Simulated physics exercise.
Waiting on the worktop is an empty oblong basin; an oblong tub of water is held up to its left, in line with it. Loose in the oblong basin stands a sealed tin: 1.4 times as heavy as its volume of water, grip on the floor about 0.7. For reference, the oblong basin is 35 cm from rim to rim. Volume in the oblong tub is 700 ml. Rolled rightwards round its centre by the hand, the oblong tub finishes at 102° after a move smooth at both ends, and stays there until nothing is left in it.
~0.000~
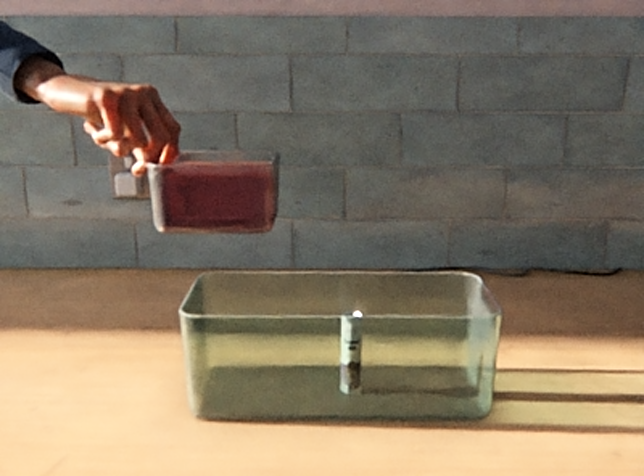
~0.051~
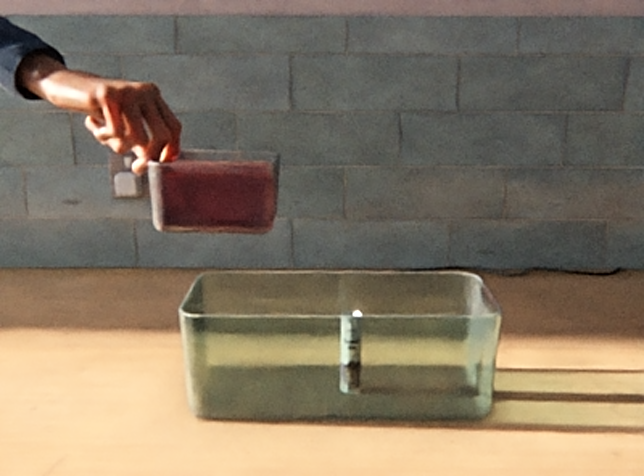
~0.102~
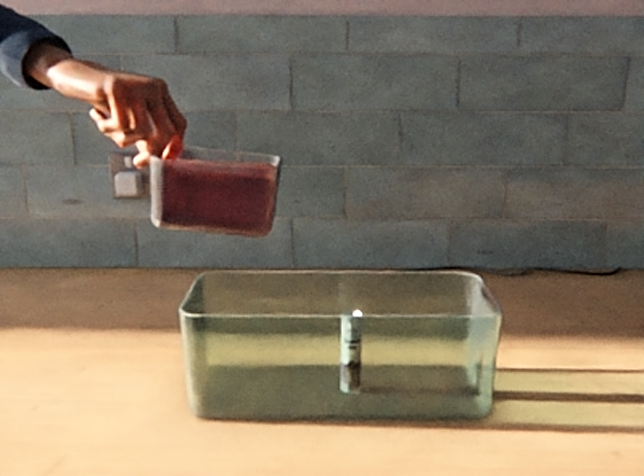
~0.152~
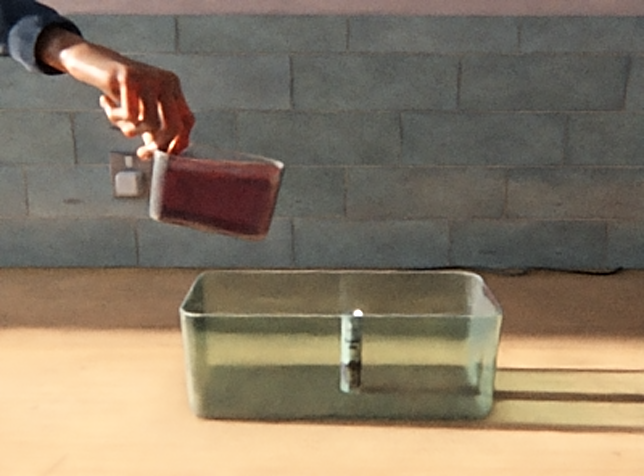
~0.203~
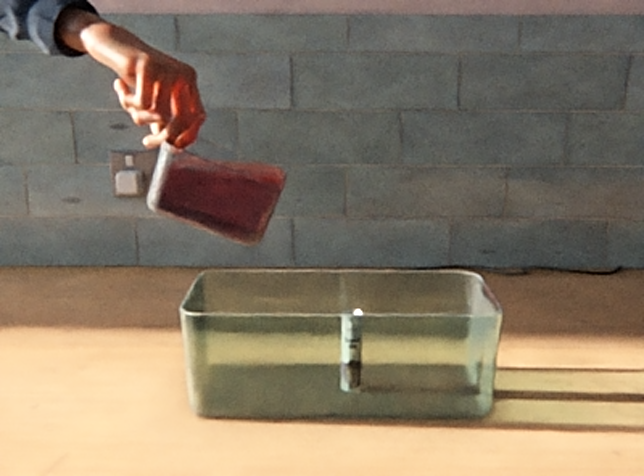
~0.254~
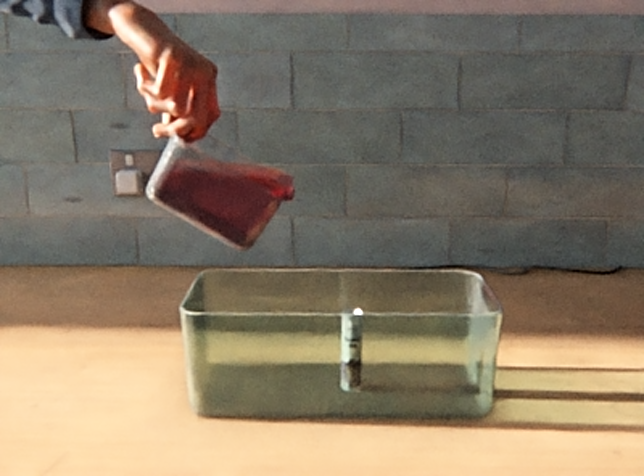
A hand tilts a clear tub of dark red liquid rightwards above an empty basin.
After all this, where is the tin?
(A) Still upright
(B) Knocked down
The answer is B.
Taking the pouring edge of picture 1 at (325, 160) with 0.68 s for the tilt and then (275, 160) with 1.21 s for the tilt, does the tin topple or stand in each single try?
In the first try it remains standing; in the second it remains standing.
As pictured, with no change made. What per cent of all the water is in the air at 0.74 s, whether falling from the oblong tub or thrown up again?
In-air share: About 4 %.
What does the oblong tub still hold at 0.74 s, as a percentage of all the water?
Around 6 in a hundred.
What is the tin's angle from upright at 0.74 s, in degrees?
Looks like some 5 degrees from vertical upright.
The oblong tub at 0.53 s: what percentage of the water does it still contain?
About 26 percent.
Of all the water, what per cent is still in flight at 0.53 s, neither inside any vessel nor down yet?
About 36 per cent.
After 0.53 s the tilt is 91° and 26 per cent is still to pour; the tin stands where it began.
After 0.74 s the tilt is 102° and 6 per cent is still to pour; the tin leans 7°.
After 0.95 s the tilt is 102° and 1 per cent is still to pour; the tin leans 53°.
After 1.18 s the tilt is 102° and 0 per cent is still to pour; the tin lies on its side.
In the end the tin lies on its side.
